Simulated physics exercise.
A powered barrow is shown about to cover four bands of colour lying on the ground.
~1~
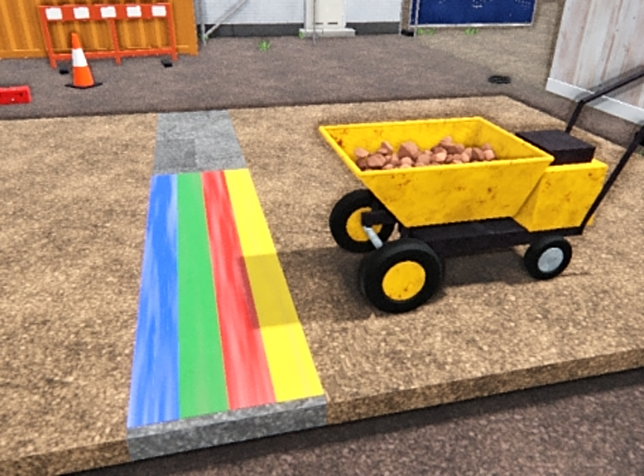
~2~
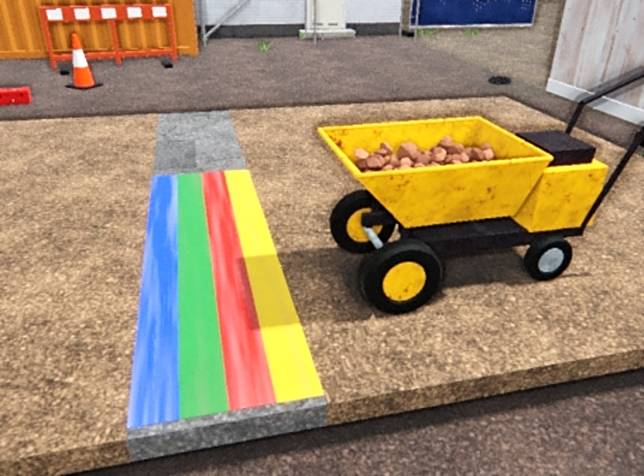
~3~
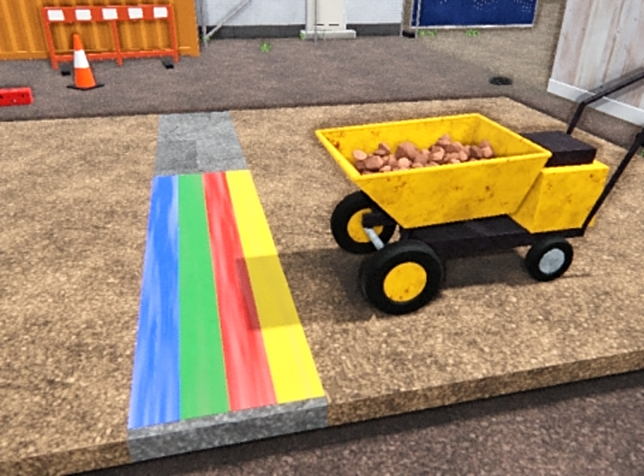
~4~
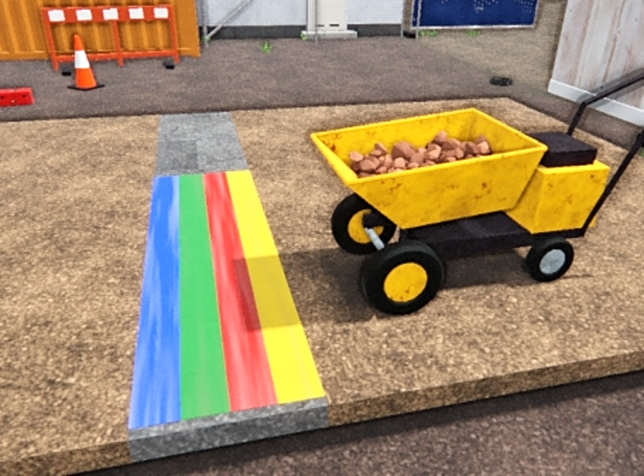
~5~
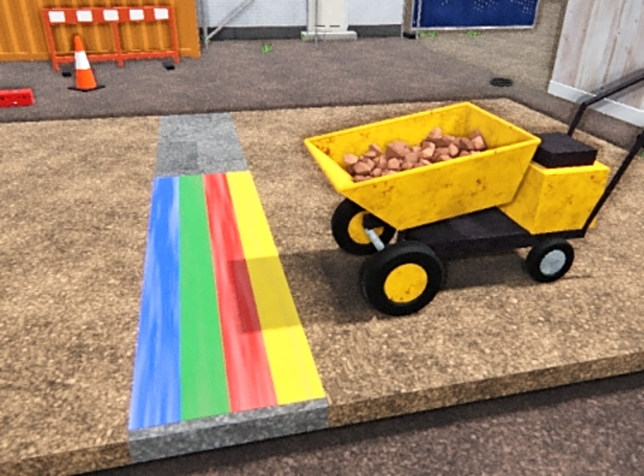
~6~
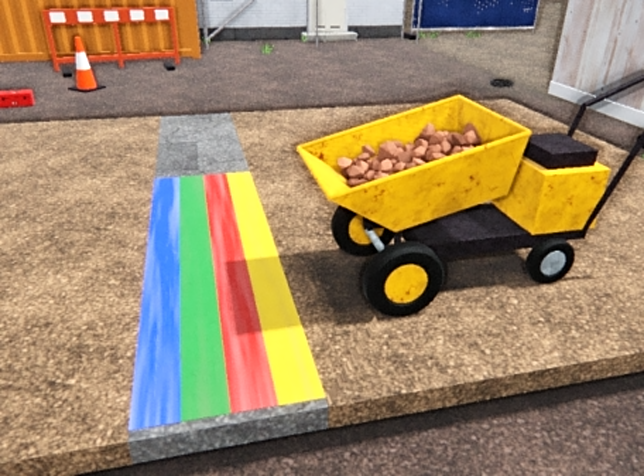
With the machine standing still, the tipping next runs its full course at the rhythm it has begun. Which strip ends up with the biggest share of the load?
The red strip.
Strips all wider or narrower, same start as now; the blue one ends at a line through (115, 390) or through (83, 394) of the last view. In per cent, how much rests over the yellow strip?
The first one comes out at 20 percent, while the second comes out at 20 percent.
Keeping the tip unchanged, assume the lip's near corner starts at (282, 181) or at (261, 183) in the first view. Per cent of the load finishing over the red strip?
The first gives 0 %, the second 0 %.
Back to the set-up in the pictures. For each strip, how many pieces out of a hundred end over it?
Yellow strip around 10, red strip around 30, green strip around 20, blue strip around 10.
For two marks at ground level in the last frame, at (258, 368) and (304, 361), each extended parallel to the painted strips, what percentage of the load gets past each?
The first comes to 60 %, the second to 80 %.
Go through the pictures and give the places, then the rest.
Lip of the skip (359, 175), level; top of the load (439, 159), lumps of rubble; yellow strip (288, 355); red strip (246, 361); green strip (201, 368); blue strip (155, 375), in the first picture.
Lip of the skip (357, 176), level; top of the load (438, 159), in the second picture.
Lip of the skip (354, 179), tipped barely; top of the load (451, 160), in the third picture.
Lip of the skip (348, 184), tipped a little; top of the load (457, 155), in the fourth picture.
Lip of the skip (340, 190), tipped a little; top of the load (452, 151), in the fifth picture.
Lip of the skip (330, 198), tipped a little; top of the load (445, 153); yellow strip (290, 358); red strip (248, 364); green strip (203, 371); blue strip (157, 378), in the sixth picture.
Just after the last frame, skip tipped steeply; every one in the skip.
A moment on, skip tipped steeply; almost all in the skip; just a few over the yellow strip; just a few over the red strip.
Further on, skip tipped right over; roughly a quarter in the skip; about a tenth over the yellow strip; roughly a third over the red strip; roughly a quarter over the green strip; about a tenth over the blue strip; just a few off the paint.
When it is over, skip tipped right over; roughly a quarter in the skip; about a tenth over the yellow strip; roughly a third over the red strip; roughly a quarter over the green strip; about a tenth over the blue strip; about a tenth off the paint.
